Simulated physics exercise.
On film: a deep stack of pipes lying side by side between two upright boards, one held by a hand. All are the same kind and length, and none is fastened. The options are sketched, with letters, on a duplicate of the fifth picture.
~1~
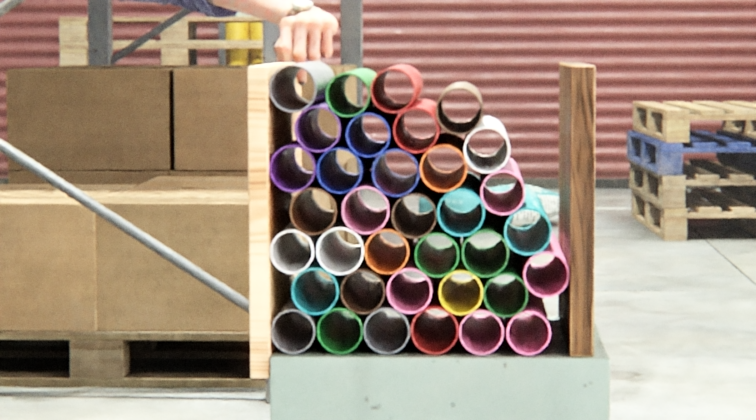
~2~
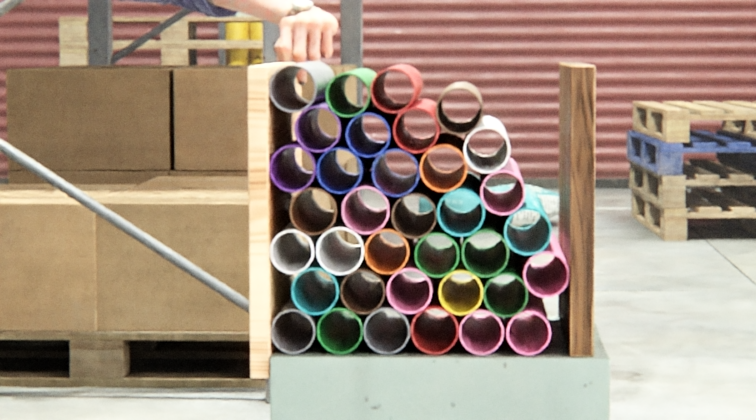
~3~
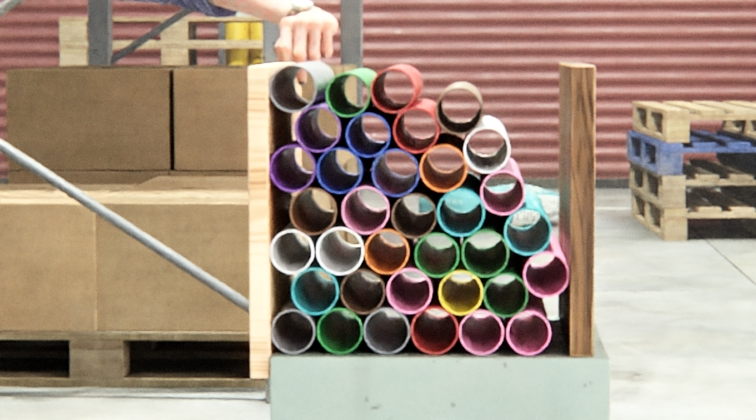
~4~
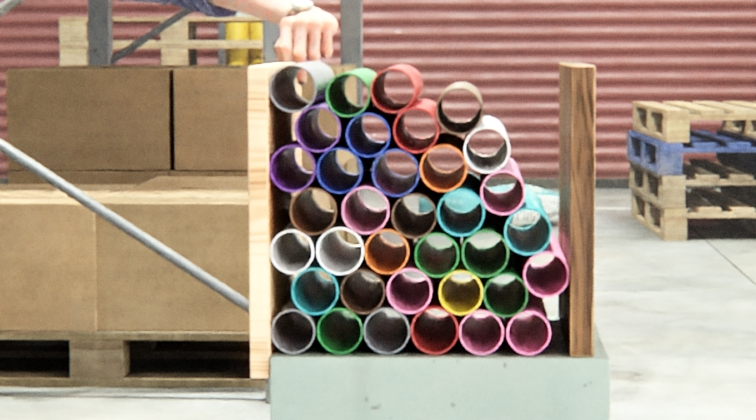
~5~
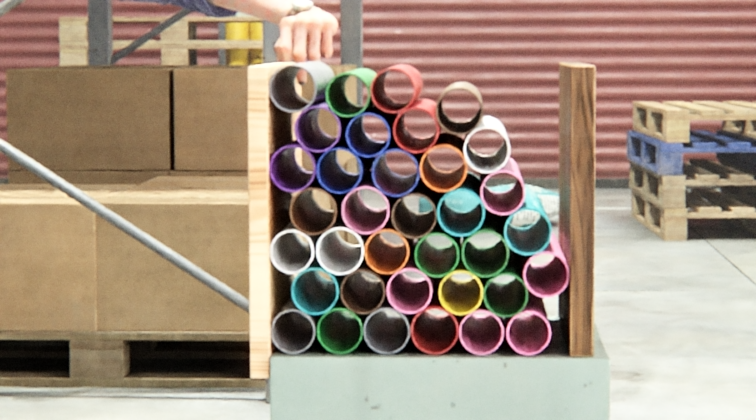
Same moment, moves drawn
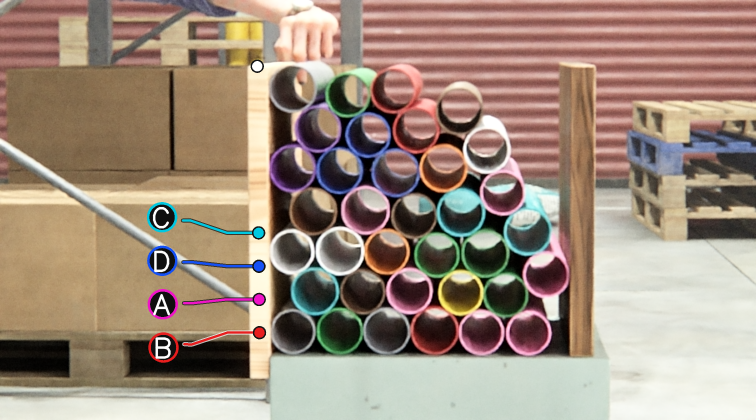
Colourful pipes lying stacked between two upright wooden boards in a warehouse, a hand resting at the top left, nothing visibly moving.
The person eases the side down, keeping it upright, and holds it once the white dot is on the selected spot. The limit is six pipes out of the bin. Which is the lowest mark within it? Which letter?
Stop at D.
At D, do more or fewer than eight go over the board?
It loses fewer than eight.
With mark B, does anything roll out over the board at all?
Yes.
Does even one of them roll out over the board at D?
At D: Yes.
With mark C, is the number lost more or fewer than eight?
Fewer than eight.
On the marked copy, A at (259, 300); B at (259, 332); C at (258, 233); D at (259, 267); the white dot at (257, 67).
Following D. Soon after the start, top of the board (269, 152).
Later, top of the board (270, 250).
In the end, top of the board (270, 266), four out over the board.
As for the rest, A more than six out over the board; B more than six out over the board; C four out over the board.
